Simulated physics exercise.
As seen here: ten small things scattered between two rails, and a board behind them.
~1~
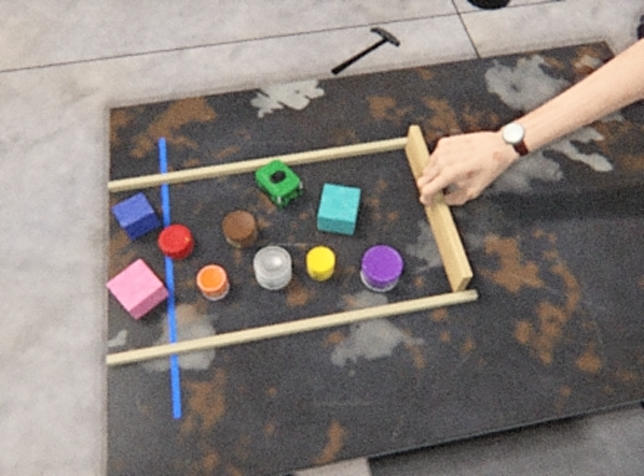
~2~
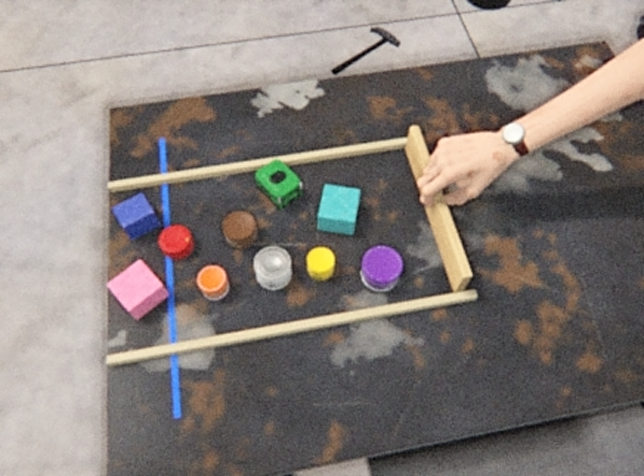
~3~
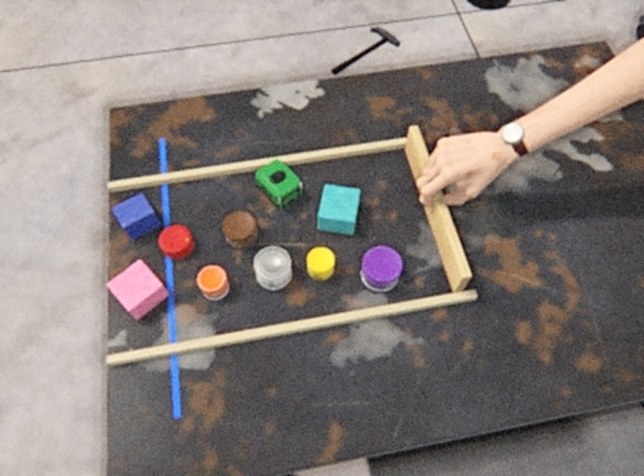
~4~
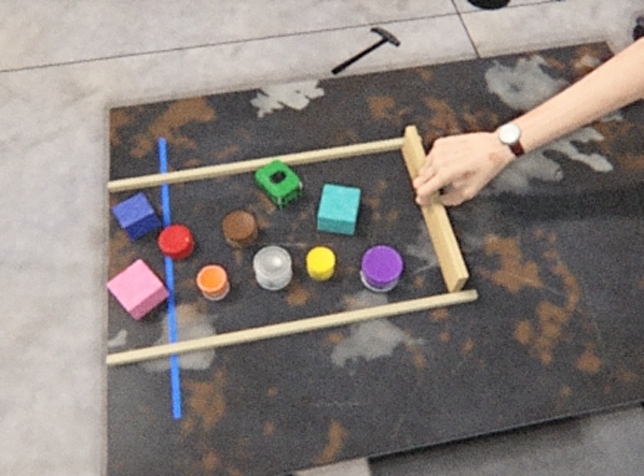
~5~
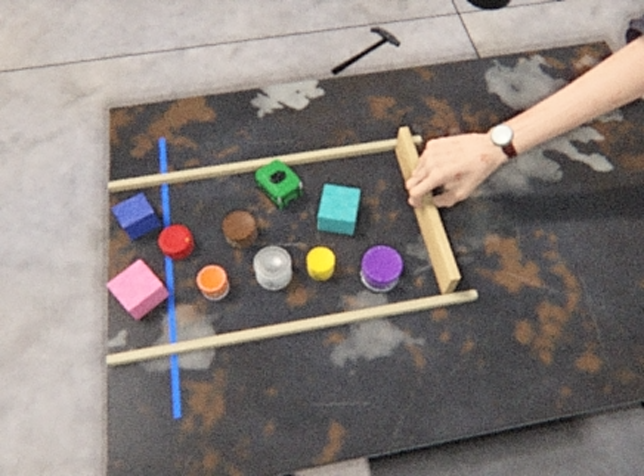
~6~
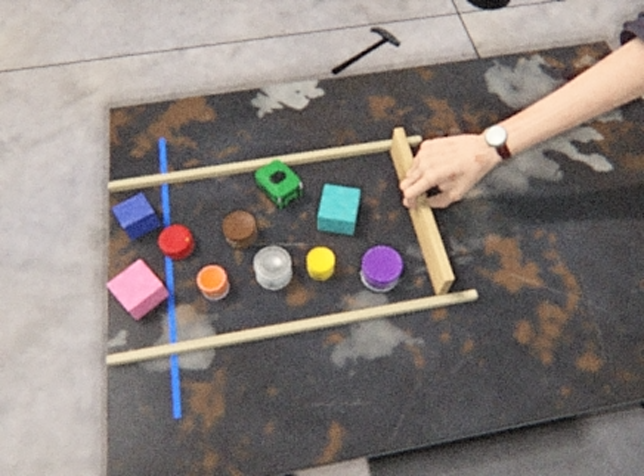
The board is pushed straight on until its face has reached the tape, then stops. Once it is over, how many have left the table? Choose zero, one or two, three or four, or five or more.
One or two of them have left the table.
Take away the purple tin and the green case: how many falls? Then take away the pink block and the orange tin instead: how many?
Count: 2 (first case); 1 (second).
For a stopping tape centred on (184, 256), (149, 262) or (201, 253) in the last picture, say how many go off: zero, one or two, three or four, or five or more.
Place by place, the answers come out as either one or two; five or over; none.
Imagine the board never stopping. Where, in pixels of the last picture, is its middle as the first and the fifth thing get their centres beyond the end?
(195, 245) and (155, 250).
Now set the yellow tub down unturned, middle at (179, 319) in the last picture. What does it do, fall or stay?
From that start, the object then is safe.
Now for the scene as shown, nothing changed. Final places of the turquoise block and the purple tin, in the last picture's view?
Roughly (147, 244), and the other roughly (149, 313).
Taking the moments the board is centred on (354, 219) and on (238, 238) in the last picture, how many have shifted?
I make it 3 at the first spot and 8 at the other.
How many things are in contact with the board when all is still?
The count is 4.
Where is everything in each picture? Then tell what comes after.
Pink block (138, 290); blue block (137, 217); red lid (176, 242); board (435, 205); tape (169, 259), in the first picture.
Blue block (137, 217); yellow tub (321, 264), in the second picture.
Red lid (176, 242); orange tin (214, 283), in the third picture.
Pink block (138, 290); white pot (273, 268), in the fourth picture.
Blue block (137, 217); brown tub (240, 230), in the fifth picture.
Pink block (138, 290); blue block (137, 217); red lid (176, 242); board (419, 208); tape (169, 259), in the sixth picture.
Soon after, none off yet; pink block at rest near (138, 290); blue block at rest near (137, 217); red lid at rest near (176, 242).
In the end, the number that fall off is one or two; gone, red lid and pink block.
